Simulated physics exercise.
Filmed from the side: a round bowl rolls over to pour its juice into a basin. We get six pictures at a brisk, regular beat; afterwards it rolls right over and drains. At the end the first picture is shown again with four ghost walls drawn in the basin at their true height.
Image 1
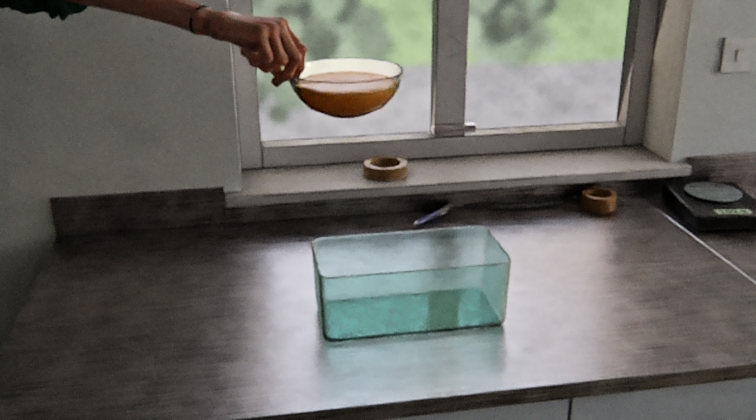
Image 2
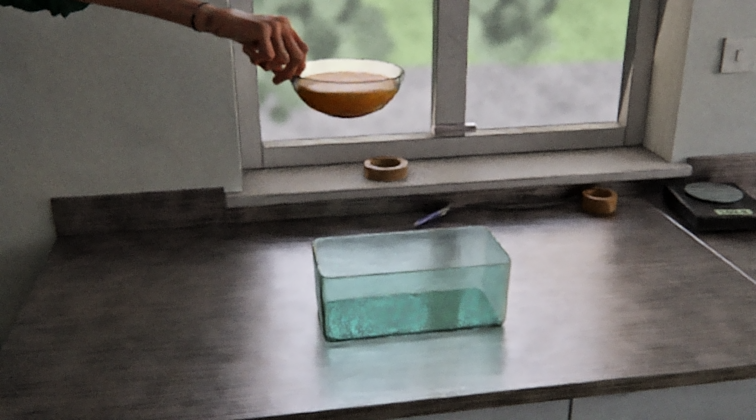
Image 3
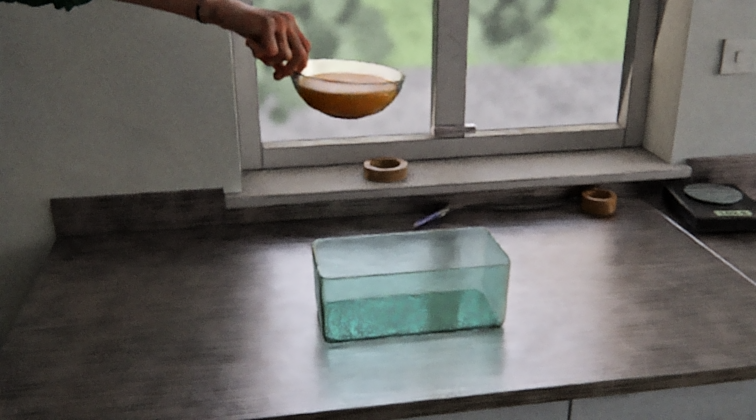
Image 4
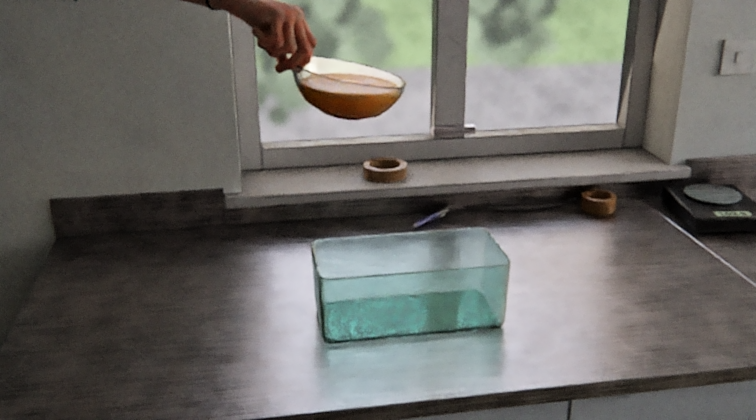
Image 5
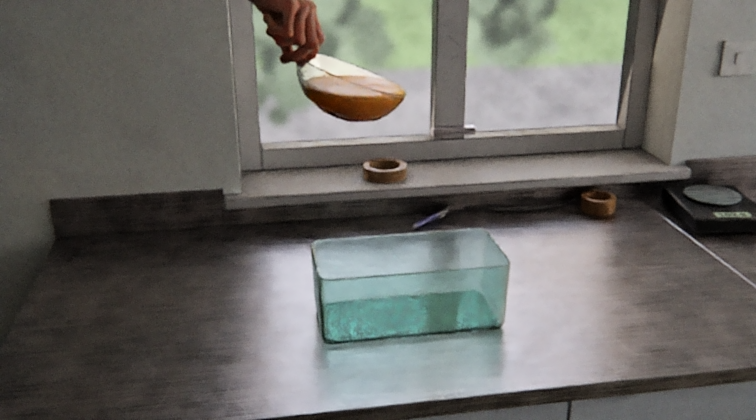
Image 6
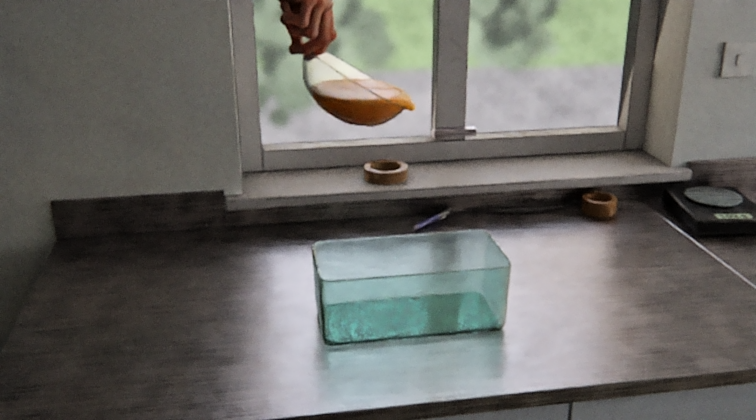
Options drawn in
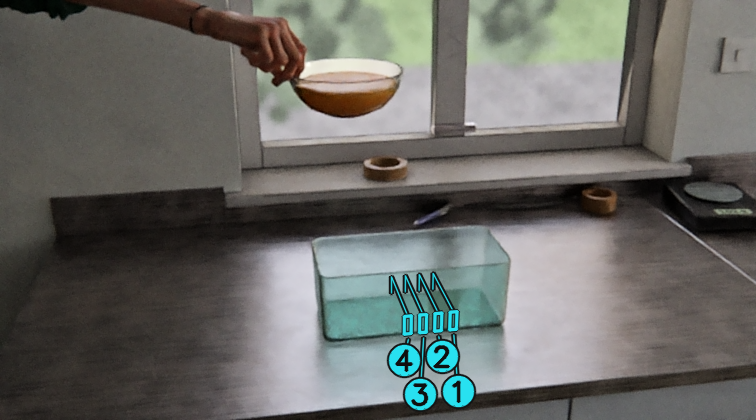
The clip shows a hand holding a glass bowl of orange juice above a clear, greenish basin on a dark counter, then gradually tipping the bowl to the right until juice just crosses its lip.
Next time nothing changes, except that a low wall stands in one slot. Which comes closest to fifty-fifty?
It is 1.
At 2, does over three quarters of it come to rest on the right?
No.
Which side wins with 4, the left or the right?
The right one.
On the marked copy, 1 at (453, 334); 2 at (438, 336); 3 at (423, 337); 4 at (408, 339).
With 1, about 50 % ends left of the wall and 47 % right of it; 3 % is lost outside.
With 2, about 32 % ends left of the wall and 64 % right of it; 4 % is lost outside.
With 3, about 24 % ends left of the wall and 72 % right of it; 4 % is lost outside.
With 4, about 17 % ends left of the wall and 80 % right of it; 3 % is lost outside.
